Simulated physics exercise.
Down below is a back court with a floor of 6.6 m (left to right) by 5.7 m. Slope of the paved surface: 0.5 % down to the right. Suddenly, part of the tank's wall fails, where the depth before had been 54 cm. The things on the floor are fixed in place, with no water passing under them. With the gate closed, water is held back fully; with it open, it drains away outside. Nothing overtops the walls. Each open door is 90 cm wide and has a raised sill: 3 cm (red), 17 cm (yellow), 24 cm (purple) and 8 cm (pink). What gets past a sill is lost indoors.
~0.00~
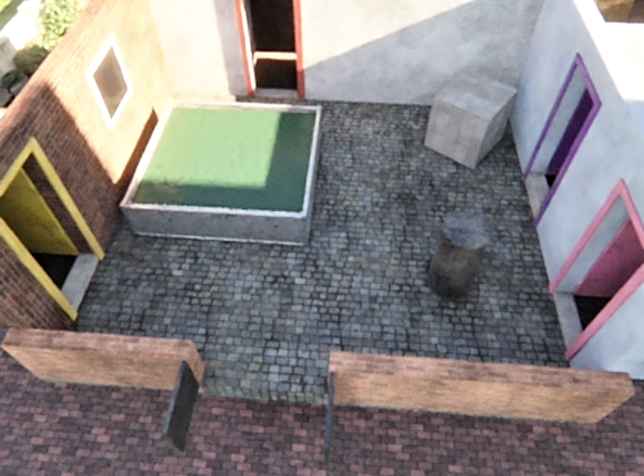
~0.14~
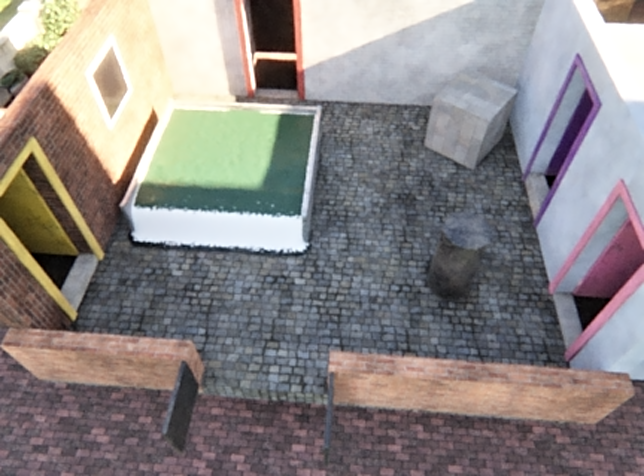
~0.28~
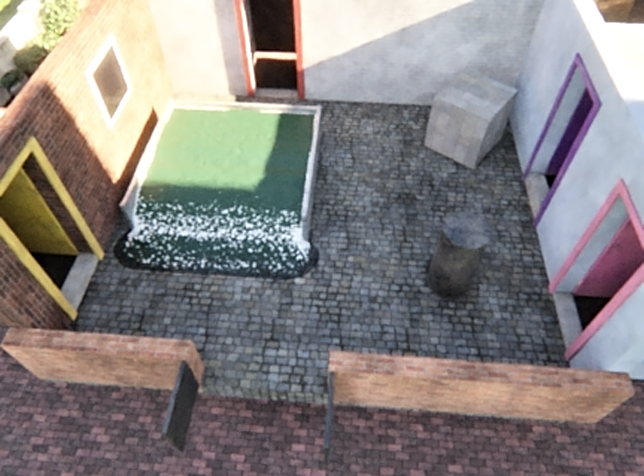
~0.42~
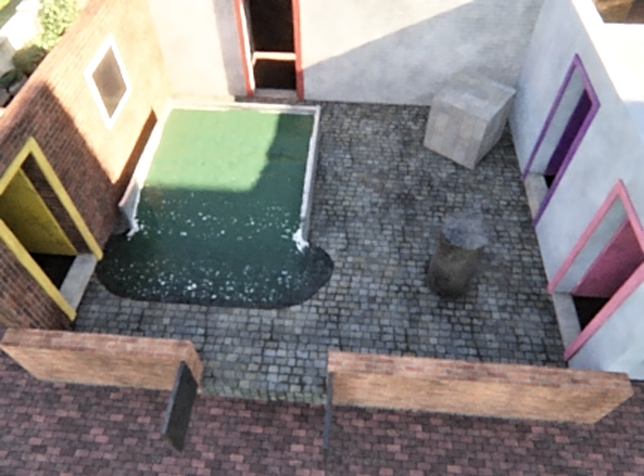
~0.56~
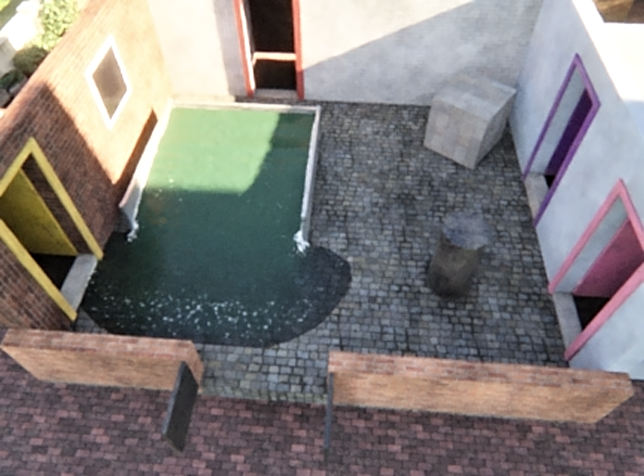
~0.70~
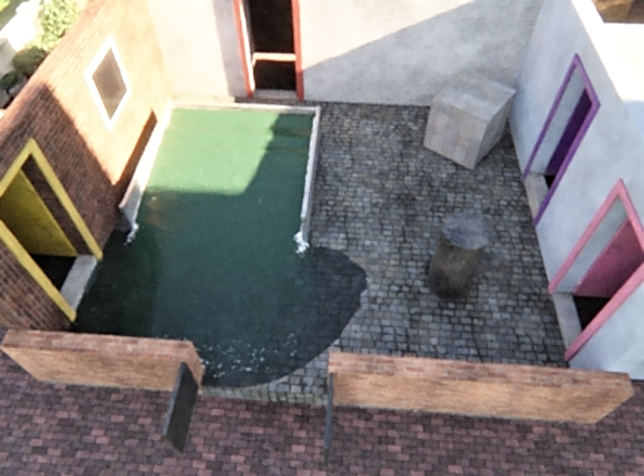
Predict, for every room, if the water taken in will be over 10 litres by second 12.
Prediction: For the red door, not over 10 litres; for the yellow door, over 10 litres; for the purple door, not over 10 litres; for the pink door, over 10 litres.
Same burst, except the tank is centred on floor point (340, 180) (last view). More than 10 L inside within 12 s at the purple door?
Well, purple ends up inside the mark.
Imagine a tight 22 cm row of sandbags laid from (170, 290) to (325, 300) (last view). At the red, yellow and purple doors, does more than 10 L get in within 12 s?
At the red door the limit is exceeded, at the yellow door it is exceeded, and at the purple door it is not reached.
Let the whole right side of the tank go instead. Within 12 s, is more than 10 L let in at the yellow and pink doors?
Against that limit: Yellow not over, pink over.
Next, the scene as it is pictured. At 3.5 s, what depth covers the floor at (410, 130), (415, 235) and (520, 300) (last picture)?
Around 0 cm, 0 cm and 1 cm, in the order given.
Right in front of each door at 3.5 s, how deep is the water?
Centimetres: Red 0 / yellow 25 / purple 0 / pink 9.
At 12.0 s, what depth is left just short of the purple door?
Reading: Close to 8.5 cm.
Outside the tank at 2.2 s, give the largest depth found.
Max around 40 cm.
After 1.4 s water covers 30 % of the floor and is deepest (39 cm) near (63, 343); red door not reached, yellow door 14 cm at the sill, 0 L in, purple door not reached, pink door not reached.
After 2.2 s water covers 35 % of the floor and is deepest (40 cm) near (157, 350); red door not reached, yellow door 26 cm at the sill, 5 L in, purple door not reached, pink door not reached.
After 3.5 s water covers 40 % of the floor and is deepest (25 cm) near (71, 357); red door not reached, yellow door 25 cm at the sill, 61 L in, purple door not reached, pink door 9 cm at the sill, 0 L in.
After 7.0 s water covers 80 % of the floor and is deepest (16 cm) near (569, 394); red door 2 cm at the sill, 0 L in, yellow door 6 cm at the sill, 75 L in, purple door 4 cm at the sill, 0 L in, pink door 15 cm at the sill, 89 L in.
After 12.0 s water covers 95 % of the floor and is deepest (10 cm) near (329, 154); red door 1 cm at the sill, 0 L in, yellow door 6 cm at the sill, 75 L in, purple door 8 cm at the sill, 0 L in, pink door 7 cm at the sill, 121 L in.
